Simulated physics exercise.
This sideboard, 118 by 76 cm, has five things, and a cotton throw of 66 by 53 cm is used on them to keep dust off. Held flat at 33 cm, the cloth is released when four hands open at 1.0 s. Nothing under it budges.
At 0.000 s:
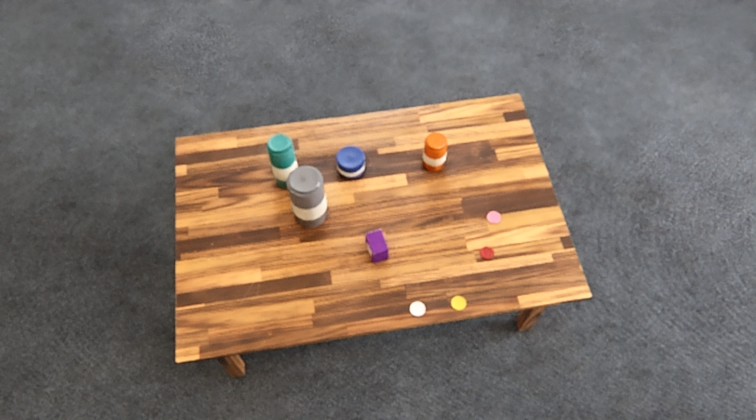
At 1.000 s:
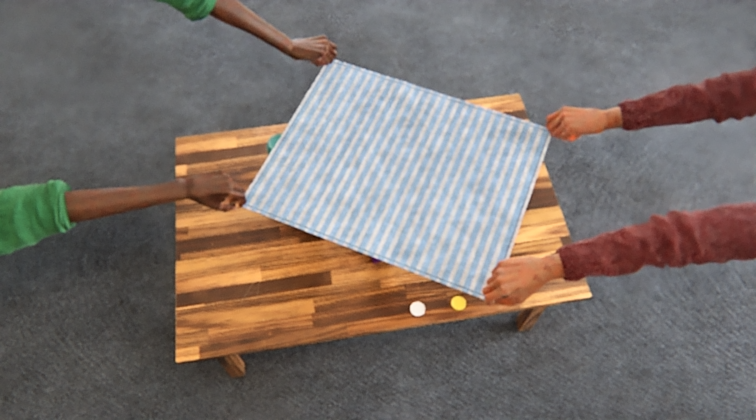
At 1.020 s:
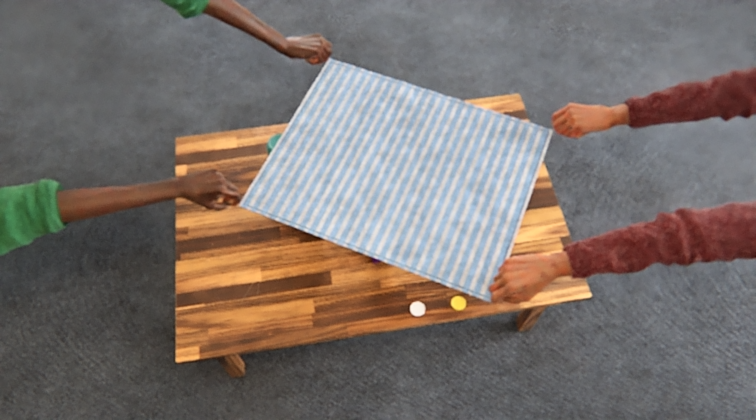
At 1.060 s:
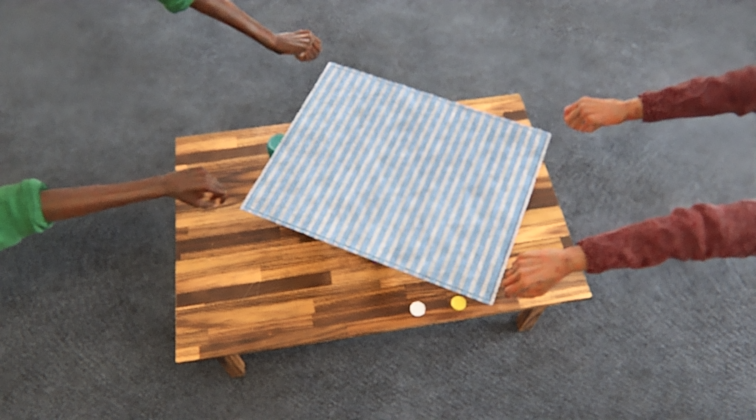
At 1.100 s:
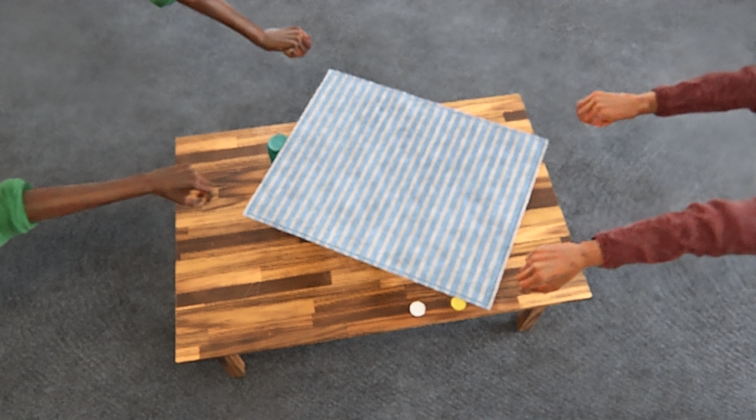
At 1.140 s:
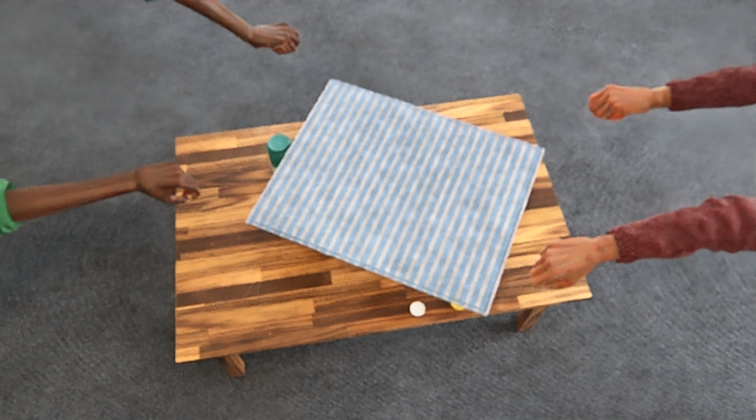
A blue-and-white striped cloth was held flat by four hands above a wooden table of small containers and colored discs, then the hands let go and drew back as it sank slightly, still spread out.
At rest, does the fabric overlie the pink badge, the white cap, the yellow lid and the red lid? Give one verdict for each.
The pink badge ends under the cloth, the white cap ends under the cloth, the yellow lid gets covered, the red lid gets covered.
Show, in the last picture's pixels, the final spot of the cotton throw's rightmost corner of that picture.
Near (513, 192).
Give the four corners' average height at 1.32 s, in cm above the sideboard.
The corners are on average some 1 cm above the surface.
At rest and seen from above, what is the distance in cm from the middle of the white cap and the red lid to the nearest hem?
About 5 cm, 2 cm.
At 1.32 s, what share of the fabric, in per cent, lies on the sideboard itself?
Share in contact: Around 25 %.
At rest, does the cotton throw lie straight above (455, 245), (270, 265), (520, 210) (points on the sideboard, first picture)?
Once it rests, the first one is out of sight, the second is in plain sight and the third is in plain sight.
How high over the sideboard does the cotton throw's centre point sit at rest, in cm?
Height: Approx. 4 cm.
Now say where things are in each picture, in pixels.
The first frame shows pink badge (494, 217); white cap (418, 309); yellow lid (459, 303); red lid (487, 253); blue canister (350, 157), 6 cm tall; orange jar (437, 140), 12 cm tall; purple box (377, 241), 7 cm tall; teal bottle (279, 142), 20 cm tall; grey jar (304, 179), 20 cm tall.
The second frame shows cotton throw corners (239, 205) (329, 58) (553, 130) (493, 303); highest point 33 cm, lowest 33 cm.
The third frame shows cotton throw corners (239, 206) (329, 59); highest point 33 cm, lowest 33 cm.
The fourth frame shows cotton throw corners (240, 209) (330, 63); highest point 31 cm, lowest 31 cm.
The fifth frame shows cotton throw corners (243, 215) (330, 70); highest point 28 cm, lowest 28 cm.
The sixth frame shows cotton throw corners (246, 223) (331, 80) (544, 150) (487, 316); highest point 25 cm, lowest 24 cm.
After 1.3 s, 25 % of it is down, spanning 69 by 64 cm, above yellow lid, white cap, pink badge, red lid.
After 1.5 s, 40 % of it is down, spanning 73 by 68 cm, above yellow lid, white cap, pink badge, red lid.
After 1.7 s, 40 % of it is down, spanning 71 by 66 cm, above yellow lid, white cap, pink badge, red lid.
After 1.9 s, 40 % of it is down, spanning 70 by 66 cm, above yellow lid, white cap, pink badge, red lid.
After 2.7 s, 40 % of it is down, spanning 70 by 66 cm, above yellow lid, white cap, pink badge, red lid.
